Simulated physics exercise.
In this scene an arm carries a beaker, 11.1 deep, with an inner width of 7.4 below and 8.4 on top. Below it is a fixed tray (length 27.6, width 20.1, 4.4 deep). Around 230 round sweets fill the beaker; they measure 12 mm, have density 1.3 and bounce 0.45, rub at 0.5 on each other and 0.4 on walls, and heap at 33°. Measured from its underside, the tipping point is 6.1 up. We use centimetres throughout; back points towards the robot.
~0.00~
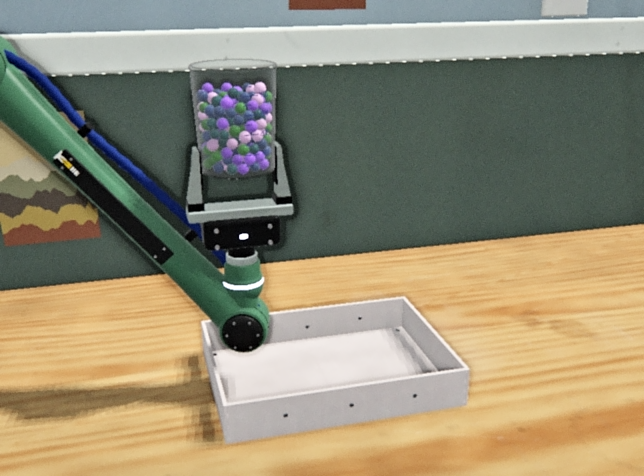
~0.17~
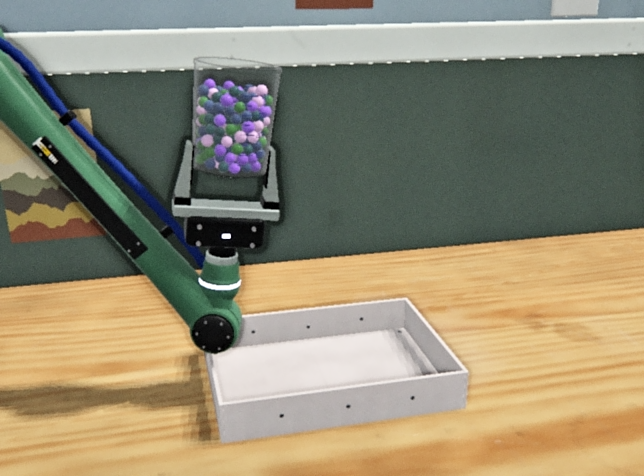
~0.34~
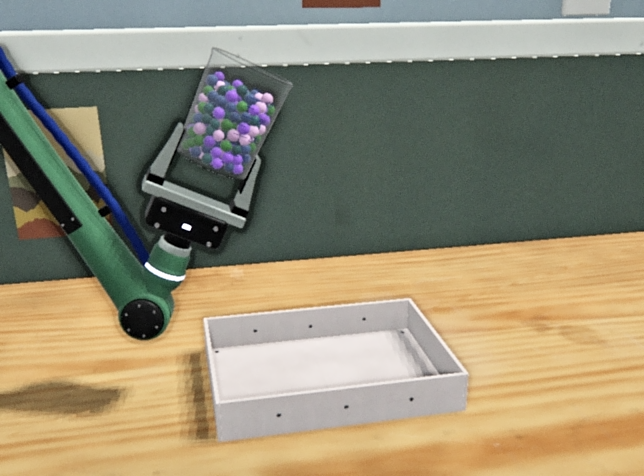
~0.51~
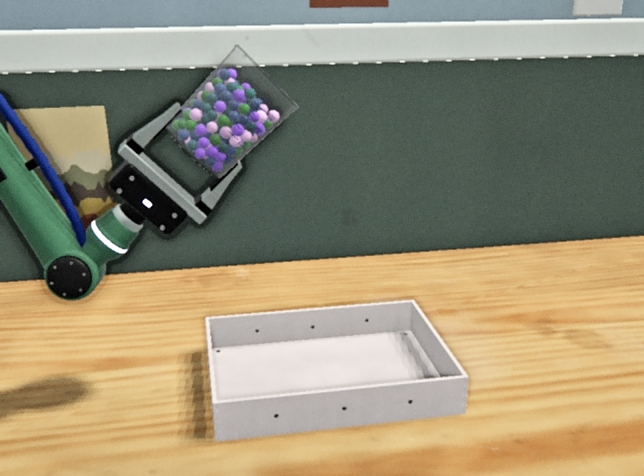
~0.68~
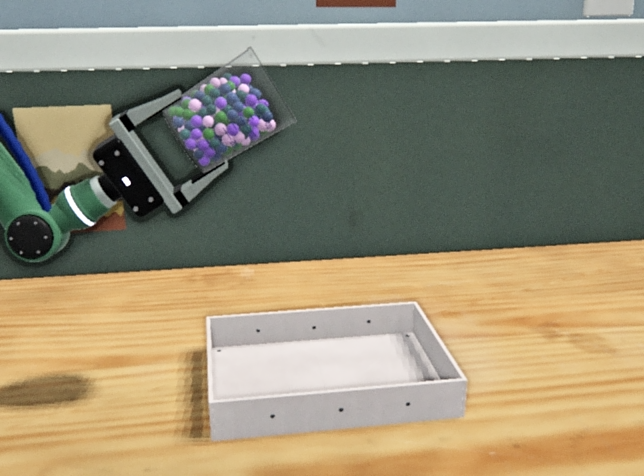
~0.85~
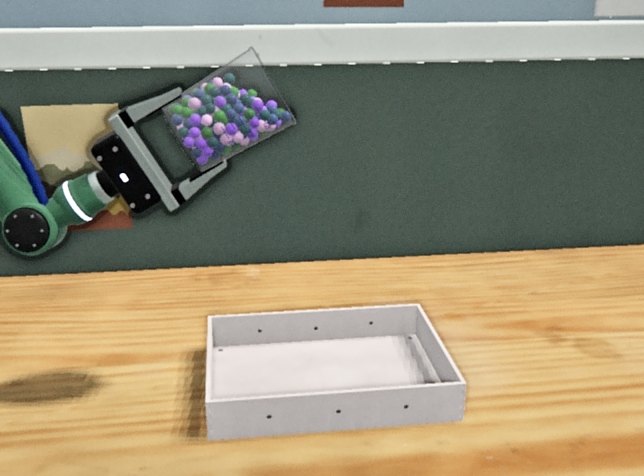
A green robot arm with a blue cable and a grey gripper holds a clear beaker of purple, pink, green and blue balls before a dark green wall. Seen from the front and slightly above, a pale, empty rectangular tray sits on a light wooden surface. The arm's lower joint swings left and upward as the gripper tilts the beaker steadily to the right, then movement slows.
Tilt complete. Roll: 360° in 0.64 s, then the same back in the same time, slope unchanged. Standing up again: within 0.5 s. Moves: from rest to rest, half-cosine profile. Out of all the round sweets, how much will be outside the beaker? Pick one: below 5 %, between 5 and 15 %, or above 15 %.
It is below 5 %.
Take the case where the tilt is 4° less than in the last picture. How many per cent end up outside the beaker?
It comes to around 0 percent.
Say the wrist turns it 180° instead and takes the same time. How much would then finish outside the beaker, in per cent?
That would come to close to 0 in a hundred.
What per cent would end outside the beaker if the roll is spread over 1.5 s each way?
You'd be looking at some 5 per cent.
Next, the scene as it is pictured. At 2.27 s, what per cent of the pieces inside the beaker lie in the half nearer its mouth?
40 %.
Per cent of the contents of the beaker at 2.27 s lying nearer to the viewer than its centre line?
Roughly 55 per cent.
After 1.56 s, tipped 61°, highest piece 36 above the table; 228 in the beaker.
After 2.27 s, tipped 49°, highest piece 36 above the table; 227 in the beaker, 1 in flight or on a rim.
After 2.83 s, upright, highest piece 38 above the table; 227 in the beaker, 1 in the tray.
After 3.53 s, upright, highest piece 38 above the table; 227 in the beaker, 1 in the tray.
At rest, 227 in the beaker, 1 in the tray. That is 0 % outside the beaker.
